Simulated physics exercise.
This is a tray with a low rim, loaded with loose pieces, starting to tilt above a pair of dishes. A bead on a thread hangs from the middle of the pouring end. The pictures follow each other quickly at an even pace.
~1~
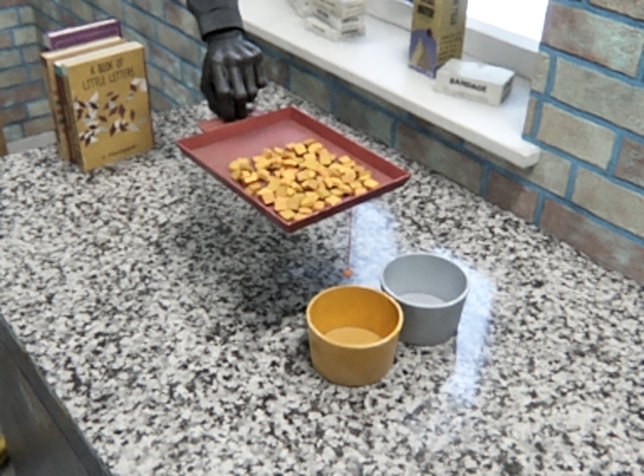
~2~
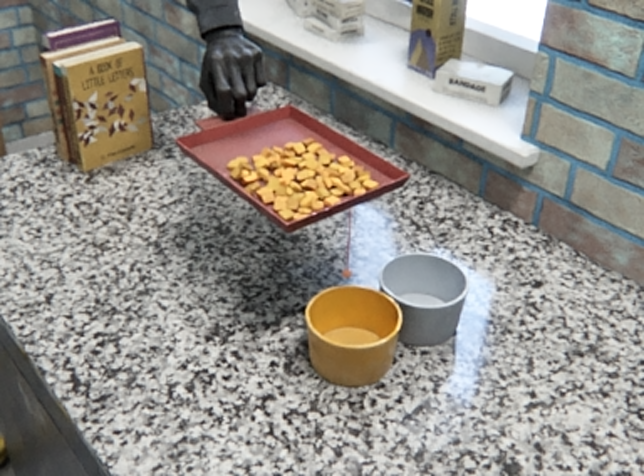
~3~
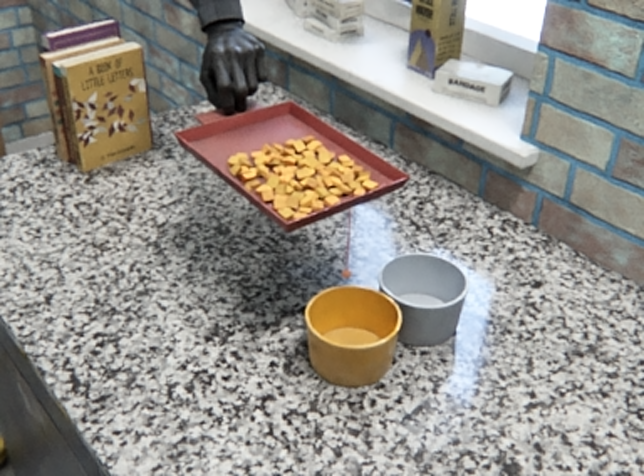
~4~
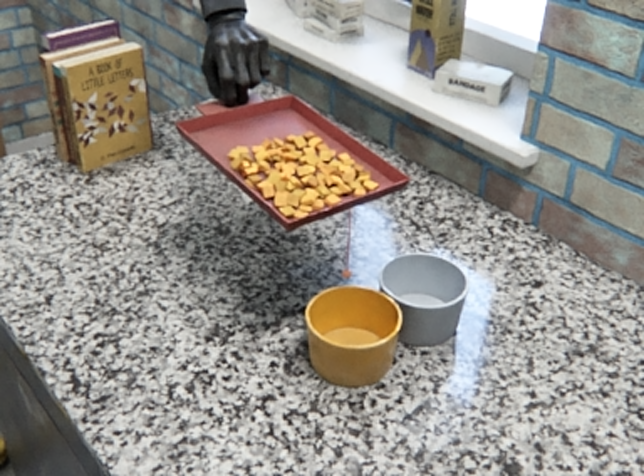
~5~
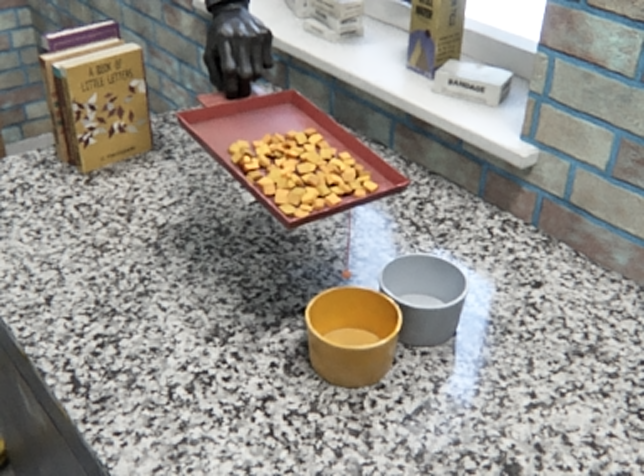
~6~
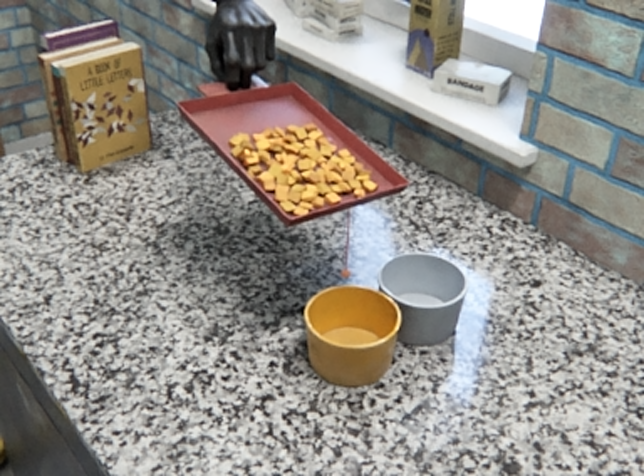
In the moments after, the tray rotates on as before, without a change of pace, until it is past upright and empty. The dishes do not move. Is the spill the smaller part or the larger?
The two hold over half of the load.
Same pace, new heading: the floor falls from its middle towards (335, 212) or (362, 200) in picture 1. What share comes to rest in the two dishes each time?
About 70 and 90 per cent.
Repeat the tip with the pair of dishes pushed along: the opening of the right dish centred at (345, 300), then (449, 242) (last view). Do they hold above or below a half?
In turn: The smaller part; over half.
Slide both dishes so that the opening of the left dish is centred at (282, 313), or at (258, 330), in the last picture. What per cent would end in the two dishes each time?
About 40 and 0 per cent.
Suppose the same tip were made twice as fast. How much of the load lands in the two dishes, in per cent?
Close to 80 per cent.
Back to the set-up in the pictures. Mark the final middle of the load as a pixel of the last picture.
Around (414, 306).
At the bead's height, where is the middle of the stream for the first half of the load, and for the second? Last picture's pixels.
The first part at (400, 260); the rest at (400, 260).
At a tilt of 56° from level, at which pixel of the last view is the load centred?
At about (351, 165).
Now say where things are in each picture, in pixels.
Corners of the pouring end near (289, 220) and (404, 174), level; middle of the load near (304, 177), cereal squares; left dish near (384, 357); right dish near (454, 317); bead on its thread near (348, 273), in the first picture.
Corners of the pouring end near (288, 220) and (404, 174), level; middle of the load near (303, 176), in the second picture.
Corners of the pouring end near (289, 219) and (404, 176), tipped barely, lowest at the right corner; middle of the load near (303, 175), in the third picture.
Corners of the pouring end near (290, 218) and (404, 178), tipped a little, lowest at the right corner; middle of the load near (304, 172), in the fourth picture.
Corners of the pouring end near (291, 217) and (404, 180), tipped a little, lowest at the right corner; middle of the load near (304, 170), in the fifth picture.
Corners of the pouring end near (291, 215) and (404, 181), tipped a little, lowest at the right corner; middle of the load near (304, 166); left dish near (383, 357); right dish near (452, 317), in the sixth picture.
Shortly afterwards, tray tipped steeply; the whole lot on the tray.
Next, tray tipped right over; a little on the tray; only a few in the left dish; near two thirds in the right dish; a little outside both; a little in the air.
Some moments later, tray tipped past a quarter turn; a little in the left dish; the bulk in the right dish; near a quarter outside both.
In the end, tray tipped past a quarter turn; a little in the left dish; the bulk in the right dish; near a quarter outside both.
